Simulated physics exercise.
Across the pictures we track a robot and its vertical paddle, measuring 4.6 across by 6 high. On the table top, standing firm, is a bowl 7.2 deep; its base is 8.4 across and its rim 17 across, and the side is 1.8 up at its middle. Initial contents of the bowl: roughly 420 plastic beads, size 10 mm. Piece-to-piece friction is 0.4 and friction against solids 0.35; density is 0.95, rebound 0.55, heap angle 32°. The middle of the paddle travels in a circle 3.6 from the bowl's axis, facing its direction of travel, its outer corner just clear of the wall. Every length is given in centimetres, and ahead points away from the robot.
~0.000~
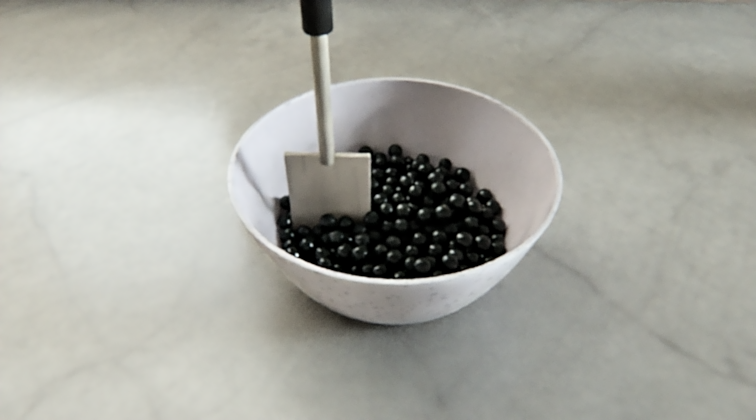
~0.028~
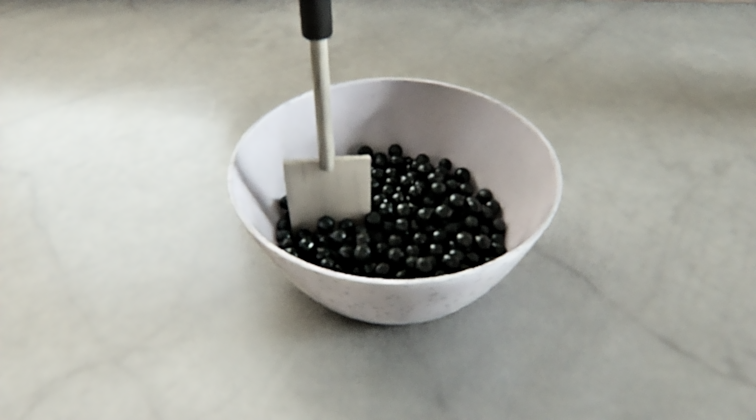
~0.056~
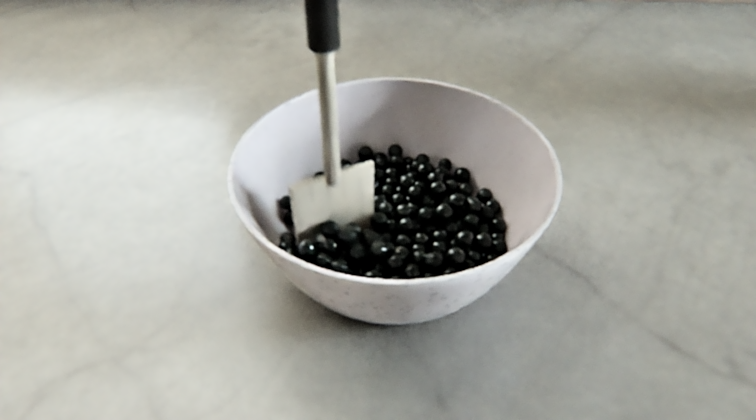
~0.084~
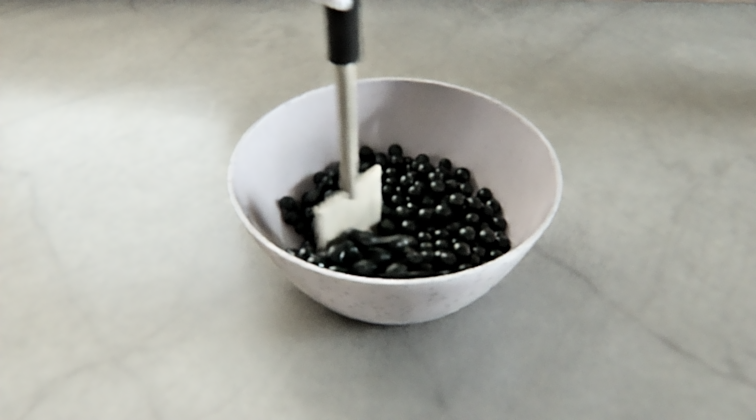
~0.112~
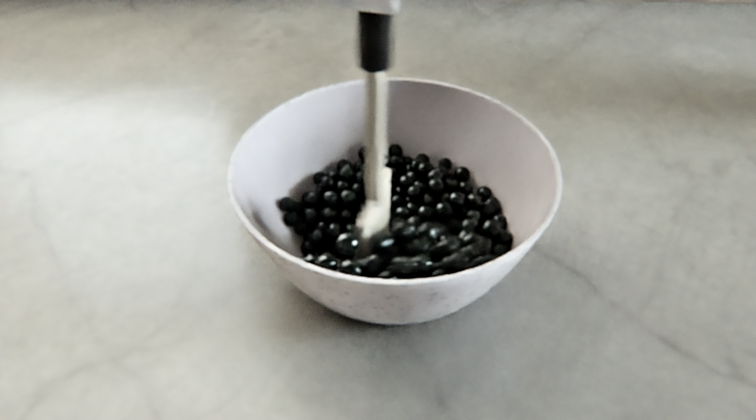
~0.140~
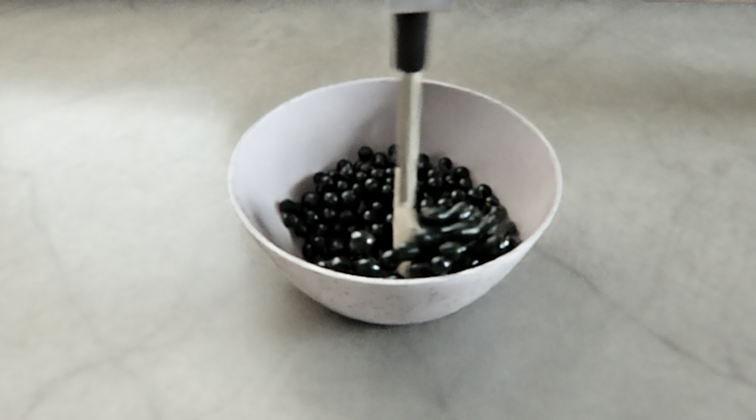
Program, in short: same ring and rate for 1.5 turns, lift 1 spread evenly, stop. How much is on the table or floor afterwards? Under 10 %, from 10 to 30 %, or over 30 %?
From 10 to 30 %.
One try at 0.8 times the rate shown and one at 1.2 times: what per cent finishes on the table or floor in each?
5 % and 25 %.
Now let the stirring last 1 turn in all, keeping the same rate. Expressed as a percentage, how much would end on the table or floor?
Estimate: About 10 percent.
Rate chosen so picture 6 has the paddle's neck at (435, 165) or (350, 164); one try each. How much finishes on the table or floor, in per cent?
Well, about 30 percent the first time and about 0 percent the second.
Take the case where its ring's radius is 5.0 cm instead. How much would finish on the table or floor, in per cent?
It would be near 0 per cent.
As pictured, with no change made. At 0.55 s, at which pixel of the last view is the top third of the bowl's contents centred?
(397, 264).
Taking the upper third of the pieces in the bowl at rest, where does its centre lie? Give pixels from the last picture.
It is centred near (444, 187).
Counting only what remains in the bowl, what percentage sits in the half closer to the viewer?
Some 45 per cent.
By 0.34 s, 269° round, highest piece 10 above the table; 394 in the bowl, 13 on the table or floor, 14 in flight or on the tool.
By 0.55 s, 79° round, highest piece 9 above the table; 372 in the bowl, 44 on the table or floor, 5 in flight or on the tool.
By 0.85 s, 180° round, highest piece 6 above the table; 358 in the bowl, 63 on the table or floor.
By 1.55 s, 180° round, highest piece 6 above the table; 358 in the bowl, 63 on the table or floor.
Final count, 358 in the bowl, 63 on the table or floor. That is 15 % on the table or floor.
